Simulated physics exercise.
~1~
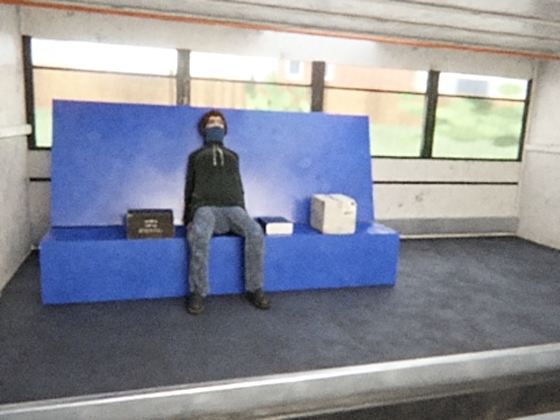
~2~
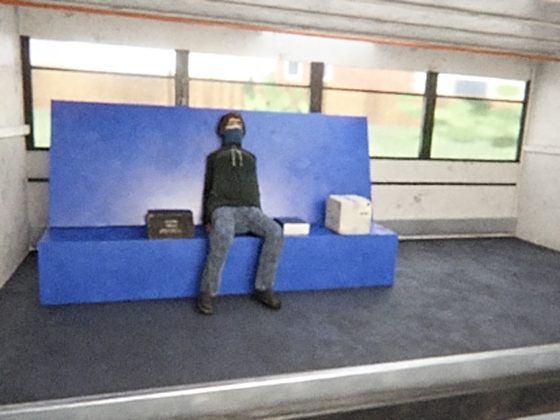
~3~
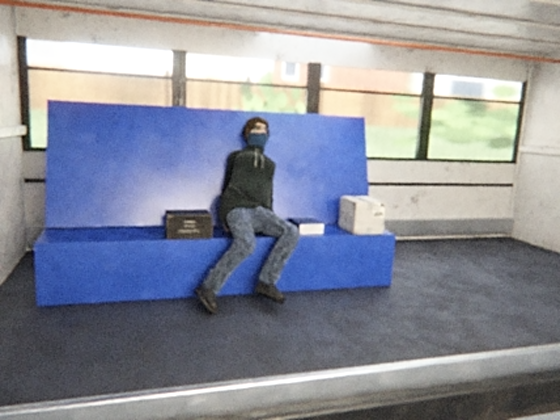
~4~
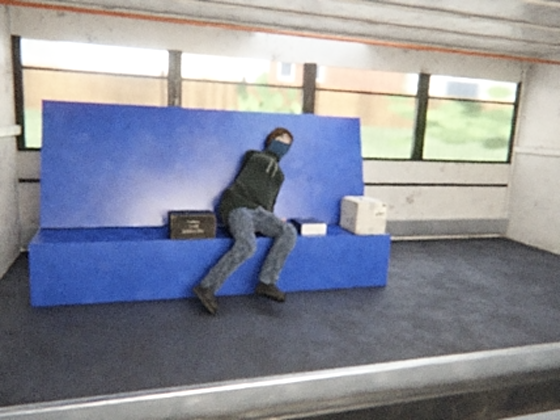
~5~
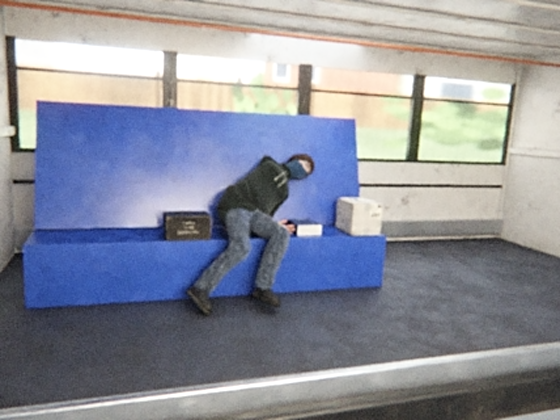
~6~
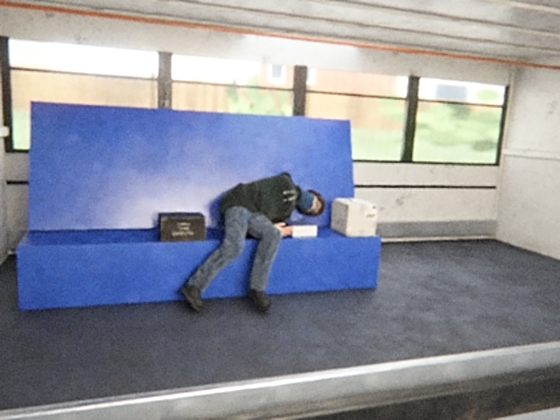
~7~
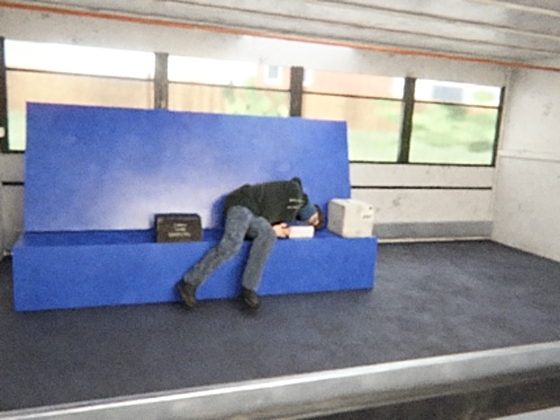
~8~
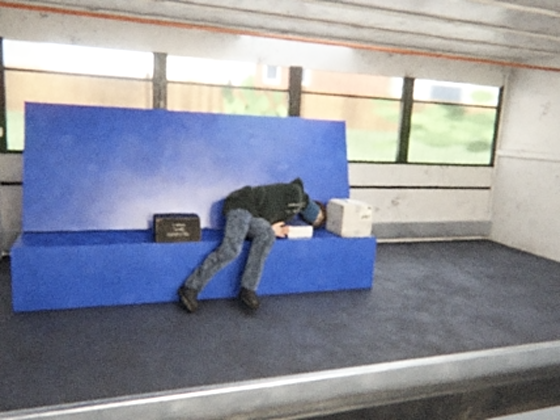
A masked person on a blue bench slumps over to the right between boxes and stays down.
